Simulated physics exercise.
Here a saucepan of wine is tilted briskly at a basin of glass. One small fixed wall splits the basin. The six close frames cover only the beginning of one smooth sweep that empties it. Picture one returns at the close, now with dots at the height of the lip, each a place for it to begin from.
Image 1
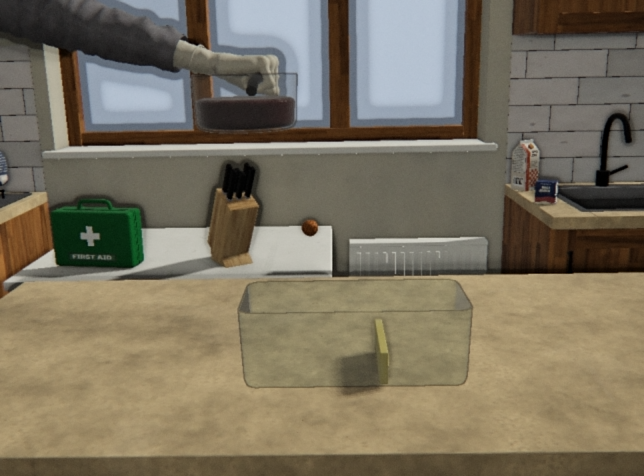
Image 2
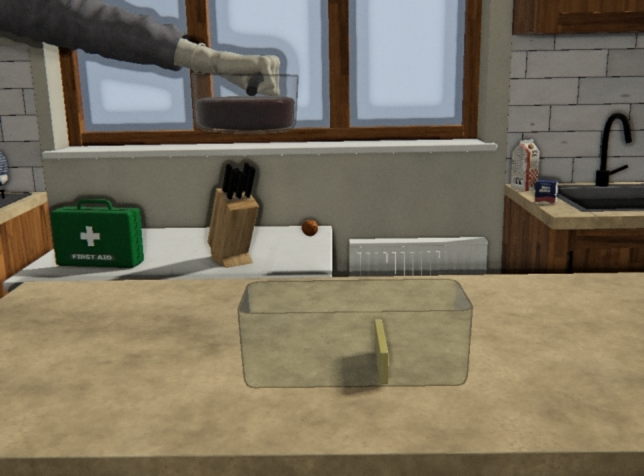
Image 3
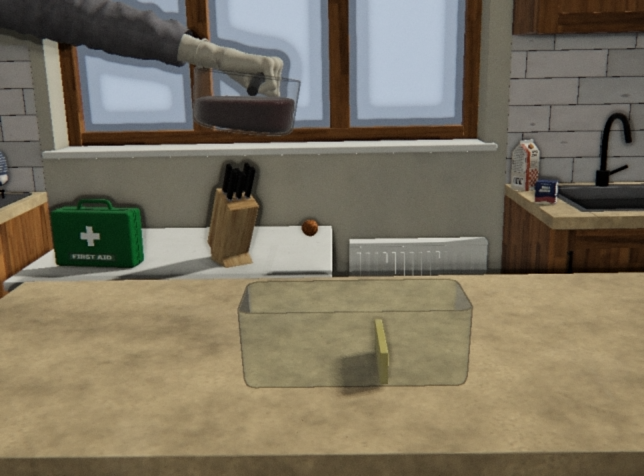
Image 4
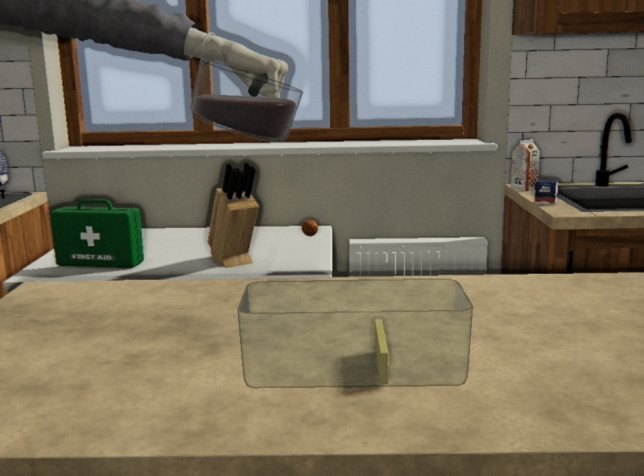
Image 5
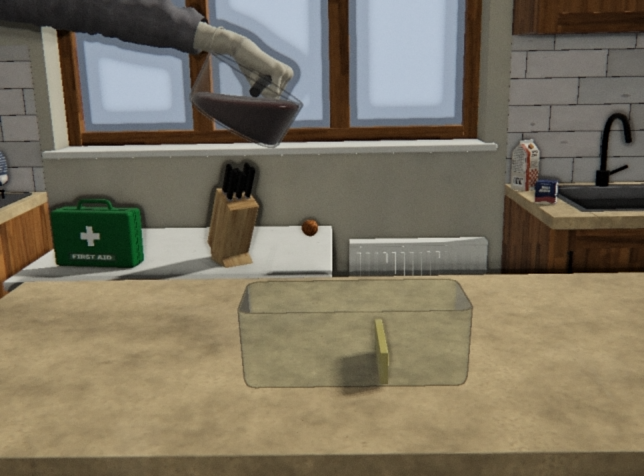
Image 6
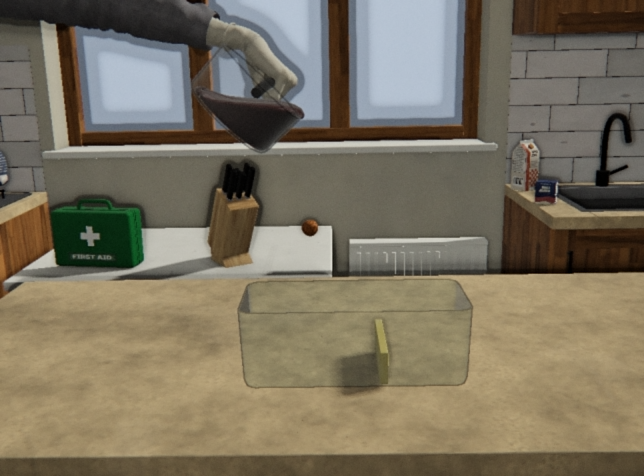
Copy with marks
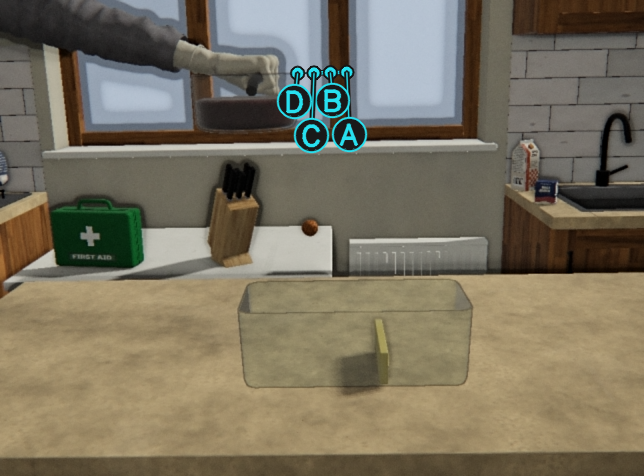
A gloved hand steadily tilts a clear pan of dark liquid above a glass basin.
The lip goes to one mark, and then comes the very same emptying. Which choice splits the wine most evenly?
Dot B does it best.
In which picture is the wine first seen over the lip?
Picture 6.
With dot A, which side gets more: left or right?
The right one.
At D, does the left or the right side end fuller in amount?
The left side.
On the marked copy, A at (346, 72); B at (330, 72); C at (314, 72); D at (297, 73).
Choosing A, about 23 % ends left of the wall and 72 % right of it; 5 % is lost outside.
Choosing B, about 53 % ends left of the wall and 43 % right of it; 4 % is lost outside.
Choosing C, about 77 % ends left of the wall and 17 % right of it; 6 % is lost outside.
Choosing D, about 87 % ends left of the wall and 5 % right of it; 8 % is lost outside.
